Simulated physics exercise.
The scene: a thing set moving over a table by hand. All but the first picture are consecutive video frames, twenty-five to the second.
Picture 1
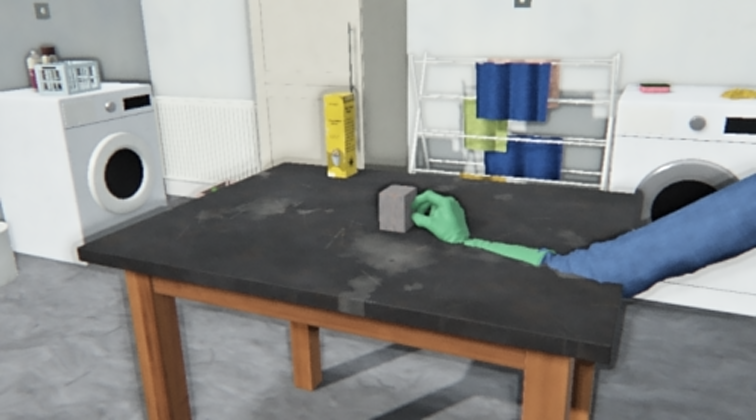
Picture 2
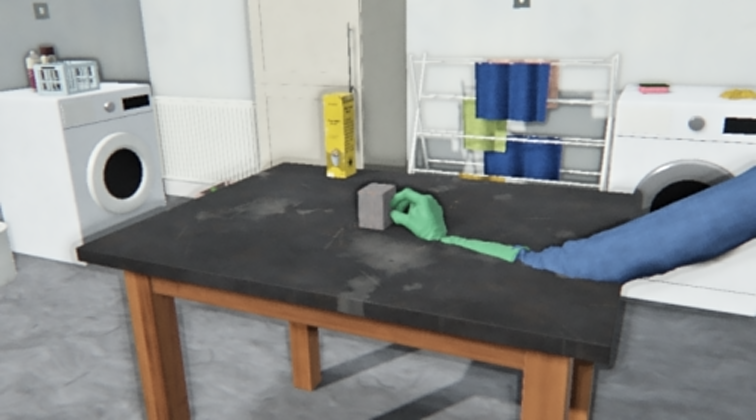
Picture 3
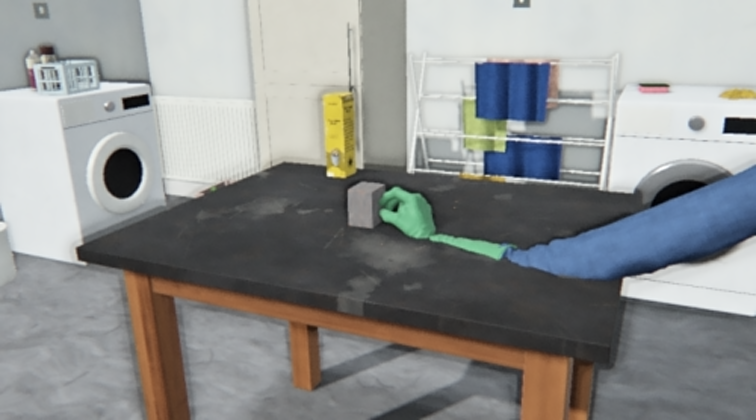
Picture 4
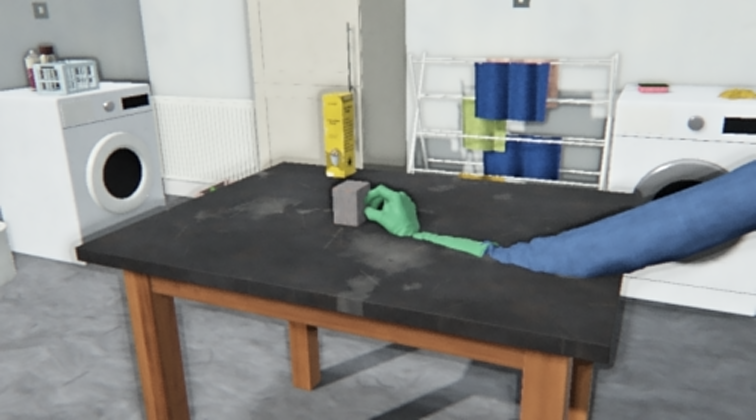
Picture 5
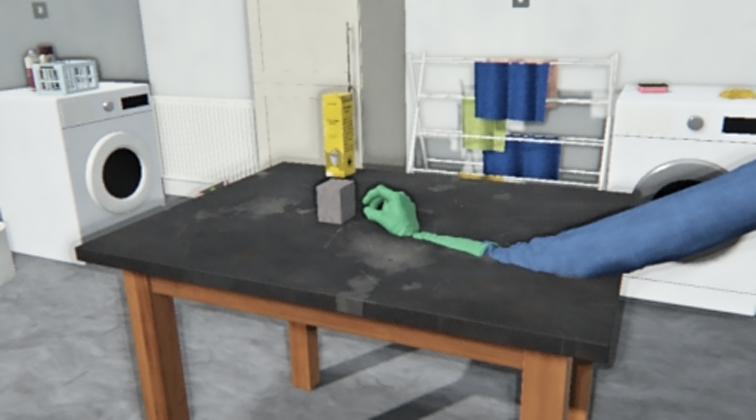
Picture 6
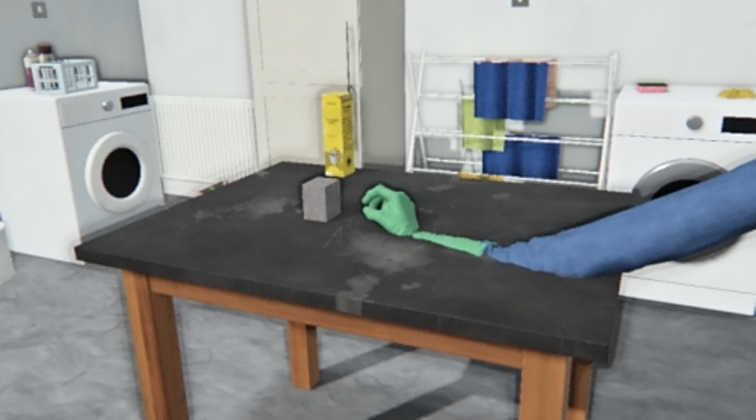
The clip opens on a green-gloved hand, its arm in a blue sleeve, touching a grey block on a dark table in a laundry room. The hand pushes the block to the left across the tabletop. The hand then stays in place while the block slides farther left, opening a gap between them.
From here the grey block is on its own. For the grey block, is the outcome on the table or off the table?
The grey block is still on the table.
Then, 0.10 s later than the last frame, grey block moved well along near (294, 196).
Then, 0.20 s later than the last frame, grey block moved well along near (273, 194).
Then, 0.40 s later than the last frame, grey block moved well along near (255, 191).
When it is over, moved from the start, grey block. End places, in pixels of the last picture, grey block near (255, 191).
